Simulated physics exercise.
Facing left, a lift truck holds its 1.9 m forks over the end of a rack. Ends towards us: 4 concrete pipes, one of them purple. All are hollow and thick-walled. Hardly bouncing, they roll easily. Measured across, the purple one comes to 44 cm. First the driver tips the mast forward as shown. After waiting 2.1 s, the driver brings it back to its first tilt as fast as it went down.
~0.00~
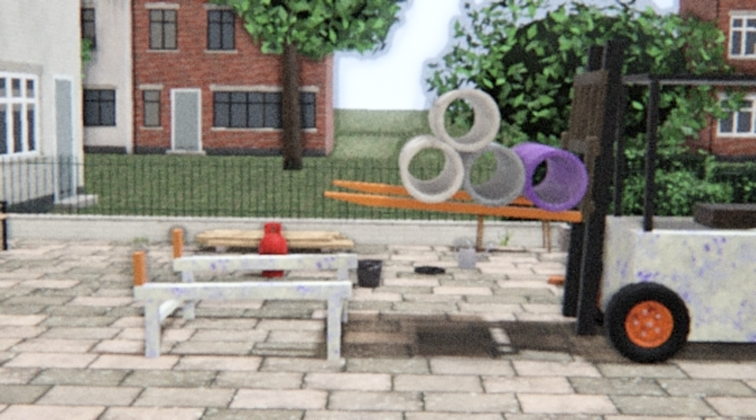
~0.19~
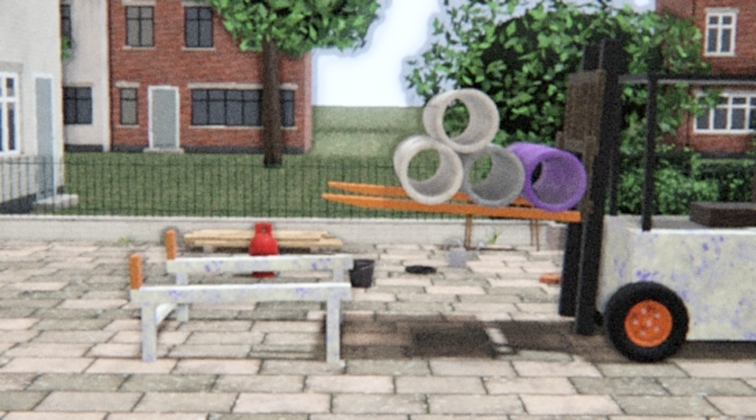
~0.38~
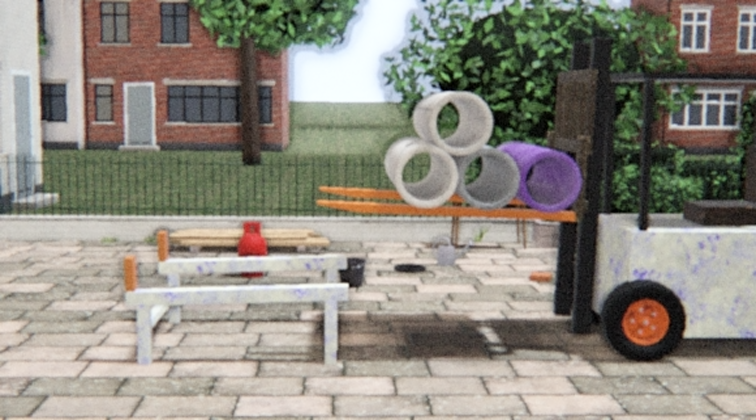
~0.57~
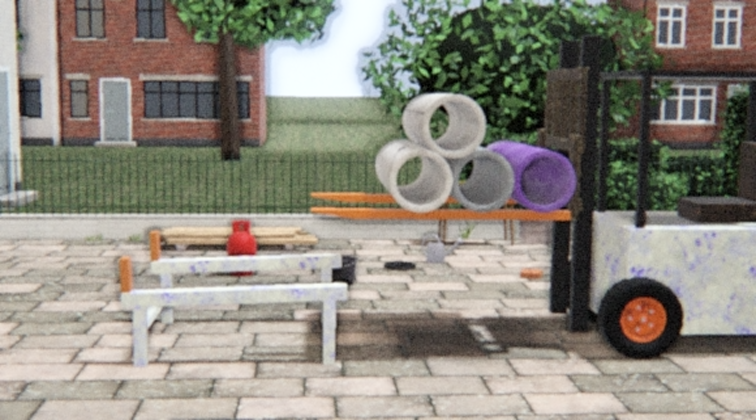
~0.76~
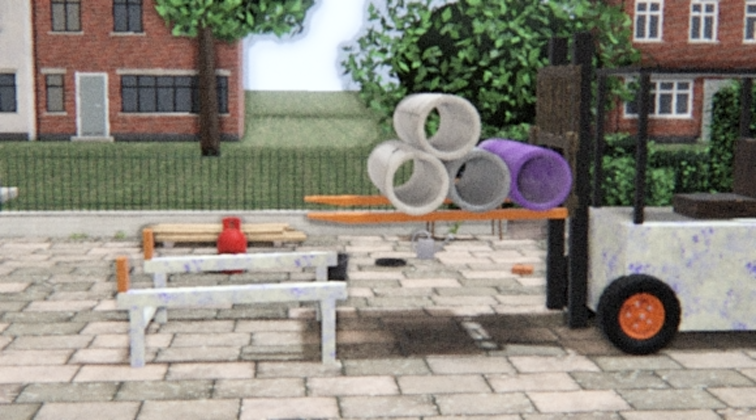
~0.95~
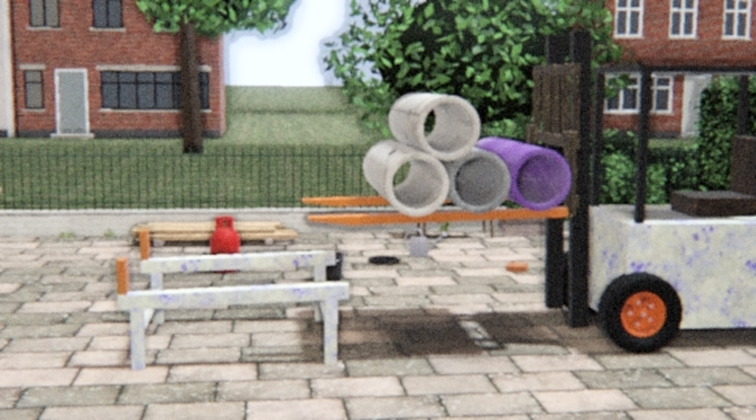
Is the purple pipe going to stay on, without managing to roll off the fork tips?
Yes. It is going to stick around on the forks.
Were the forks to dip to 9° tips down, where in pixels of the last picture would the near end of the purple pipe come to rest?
Near pixel (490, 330).
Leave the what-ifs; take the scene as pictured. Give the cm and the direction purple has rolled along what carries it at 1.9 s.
Purple 10 left.
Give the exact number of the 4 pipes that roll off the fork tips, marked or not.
Counted up, it is 0.
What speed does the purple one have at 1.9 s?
Speed: Approx. 0.1 m/s.
After 1.9 s, purple is on the forks, 150 cm from the tips, rolling left; 0 of 4 have left the forks.
After 3.1 s, purple is on the forks, 135 cm from the tips, rolling left; 0 of 4 have left the forks.
After 4.5 s, purple is on the forks, 125 cm from the tips, rolling right; 0 of 4 have left the forks.
At rest (6.0 s), purple is on the forks, 165 cm from the tips; 0 of 4 have left the forks.
